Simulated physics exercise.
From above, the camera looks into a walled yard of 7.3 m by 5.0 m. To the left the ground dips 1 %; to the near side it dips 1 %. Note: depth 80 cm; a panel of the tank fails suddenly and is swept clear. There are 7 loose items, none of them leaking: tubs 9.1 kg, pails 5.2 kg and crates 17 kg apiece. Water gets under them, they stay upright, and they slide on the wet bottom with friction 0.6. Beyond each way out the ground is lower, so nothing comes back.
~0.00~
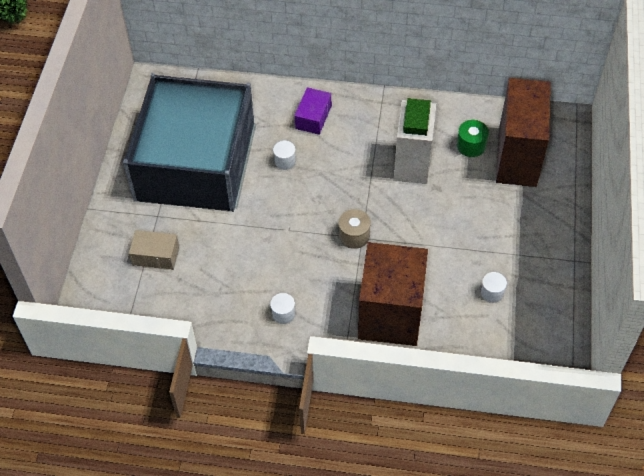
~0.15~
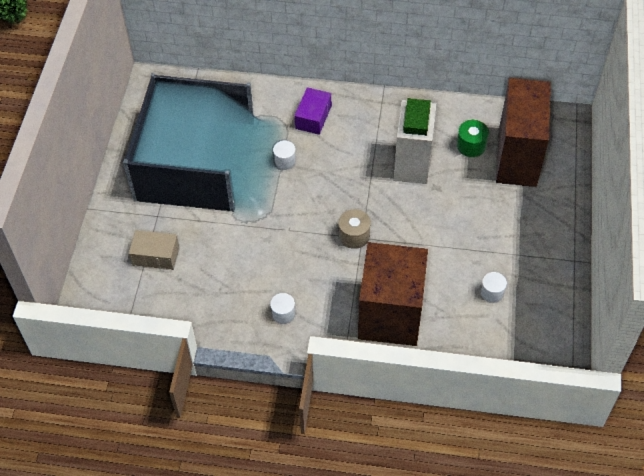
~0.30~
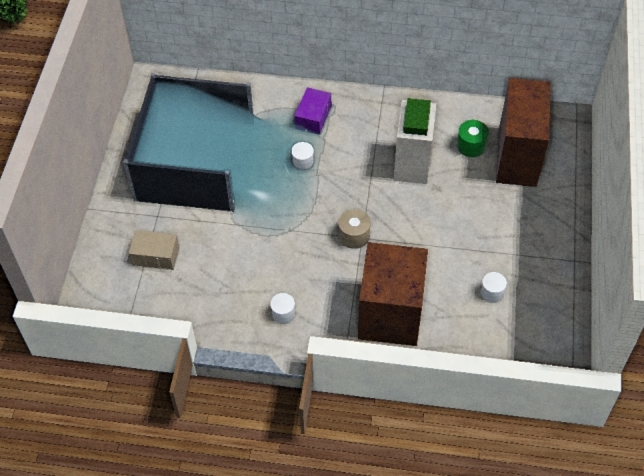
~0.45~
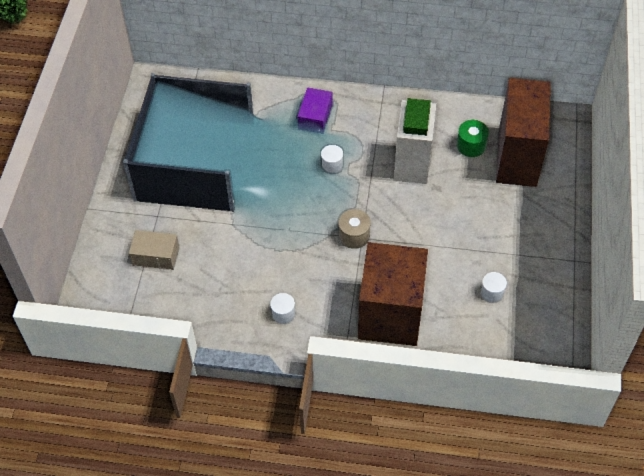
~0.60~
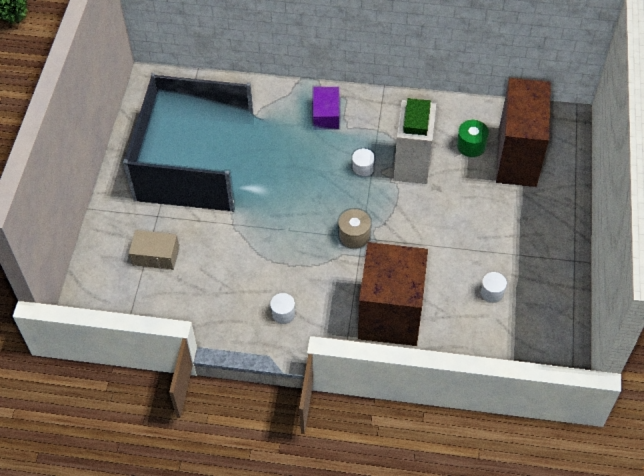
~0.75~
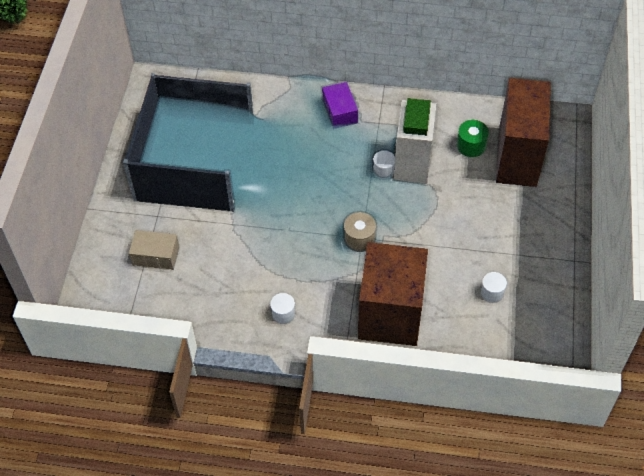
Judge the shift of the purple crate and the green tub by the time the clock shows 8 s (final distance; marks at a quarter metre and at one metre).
Well, the purple crate goes a great distance, and as for the green tub, it goes a great distance.
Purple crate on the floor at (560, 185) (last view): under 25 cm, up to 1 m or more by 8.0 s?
I'd say it lands far off.
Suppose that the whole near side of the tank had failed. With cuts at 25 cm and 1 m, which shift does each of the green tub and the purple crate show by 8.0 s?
Here's how it goes: The green tub scarcely moves, and the purple crate scarcely moves.
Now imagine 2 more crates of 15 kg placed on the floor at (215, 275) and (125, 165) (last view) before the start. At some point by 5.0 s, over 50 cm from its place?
Lab note - in order: Below threshold / below threshold.
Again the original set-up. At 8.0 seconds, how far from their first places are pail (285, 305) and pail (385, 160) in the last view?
250 cm and 200 cm, respectively.
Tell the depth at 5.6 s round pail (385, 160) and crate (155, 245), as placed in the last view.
8 and 0 cm.
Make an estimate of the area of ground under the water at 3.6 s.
Roughly 28 m2 of it is wet.
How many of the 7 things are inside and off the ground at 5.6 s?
Of them, 4.
After 1.6 s the purple crate is near (430, 82), 1.8 m from its start, afloat; the green tub is near (474, 131), 0.0 m from its start, aground; 0 of 7 are out; 2 afloat.
After 3.6 s the purple crate is near (492, 98), 2.7 m from its start, aground; the green tub is near (452, 165), 0.7 m from its start, aground; 0 of 7 are out; 3 afloat.
After 5.6 s the purple crate is near (490, 99), 2.7 m from its start, aground; the green tub is near (391, 190), 1.7 m from its start, afloat; 0 of 7 are out; 4 afloat.
After 8.0 s the purple crate is near (490, 99), 2.7 m from its start, aground; the green tub is near (349, 133), 1.9 m from its start, aground; 0 of 7 are out; 2 afloat.
